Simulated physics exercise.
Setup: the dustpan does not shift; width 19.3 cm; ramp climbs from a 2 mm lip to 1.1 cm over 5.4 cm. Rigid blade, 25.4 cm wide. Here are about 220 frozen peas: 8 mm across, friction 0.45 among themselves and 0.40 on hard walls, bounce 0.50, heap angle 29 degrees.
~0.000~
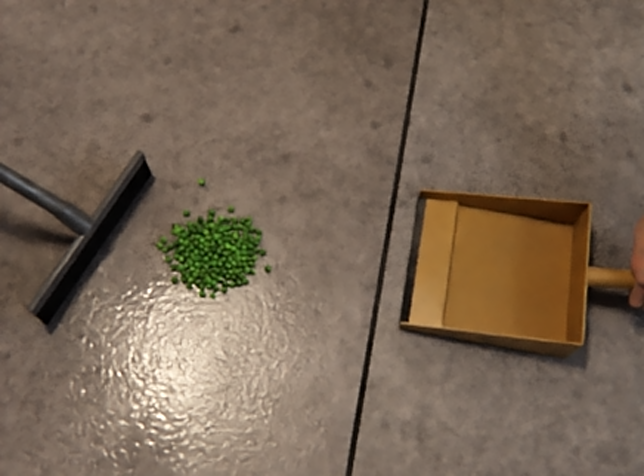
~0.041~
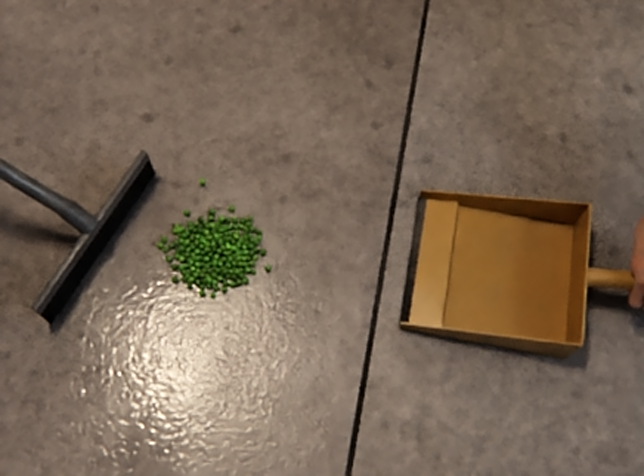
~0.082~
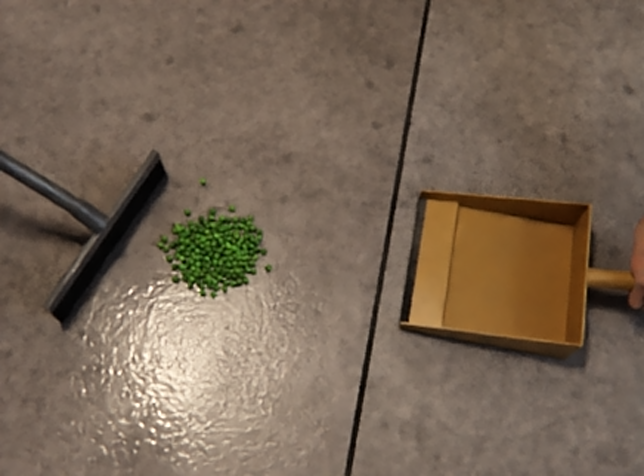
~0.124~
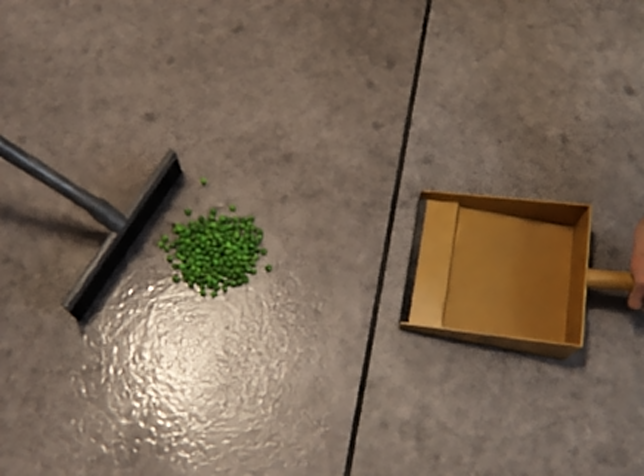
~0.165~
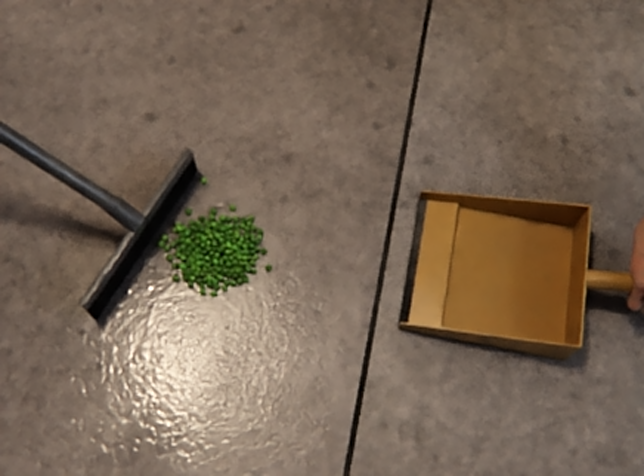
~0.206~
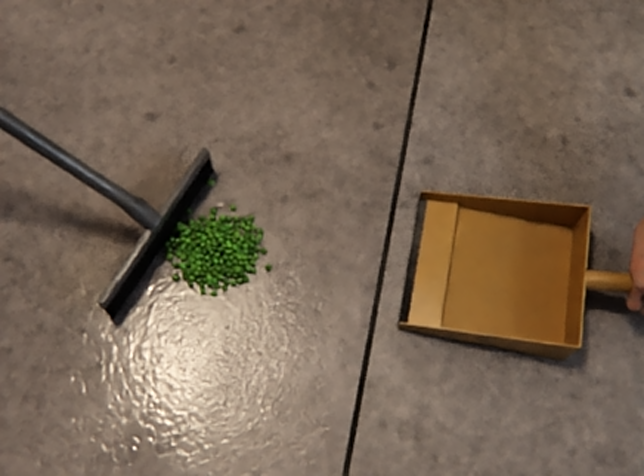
On a grey floor with a dark seam, a black blade on a long handle slid rightward up to a small heap of green peas and touched its edge, while a hand held a tan dustpan still.
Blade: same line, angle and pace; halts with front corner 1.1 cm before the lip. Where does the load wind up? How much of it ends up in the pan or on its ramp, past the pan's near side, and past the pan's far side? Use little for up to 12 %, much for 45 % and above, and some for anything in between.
Pan: Little; near side: Some; far side: Little.
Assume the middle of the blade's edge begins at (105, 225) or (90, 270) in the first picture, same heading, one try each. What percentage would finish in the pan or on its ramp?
5 and 10 per cent, roughly.
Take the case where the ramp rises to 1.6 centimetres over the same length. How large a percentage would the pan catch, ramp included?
Then about 5 per cent.
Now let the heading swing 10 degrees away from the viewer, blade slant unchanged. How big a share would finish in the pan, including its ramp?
Roughly 0 per cent.
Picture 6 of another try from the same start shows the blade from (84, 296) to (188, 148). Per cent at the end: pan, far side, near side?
The pan gets 0, the far side 5 and the near side 25.
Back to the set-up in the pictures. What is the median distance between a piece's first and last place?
24 cm or thereabouts.
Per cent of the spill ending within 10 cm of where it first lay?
Around 0 percent.
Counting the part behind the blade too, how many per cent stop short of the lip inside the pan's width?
That comes to near 60 percent.
After 0.47 s, middle of the blade 20 cm from the lip; 0 % over the lip, far side 0 %, near side 20 %.
After 0.65 s, middle of the blade 10 cm from the lip; 0 % over the lip, far side 0 %, near side 25 %.
After 0.95 s, middle of the blade 5 cm from the lip; 5 % over the lip, far side 0 %, near side 35 %.
In the end, at 1.4 s, pan 5 %, near side 35 %, far side 0 %, in front of the lip or behind the blade 60 %.
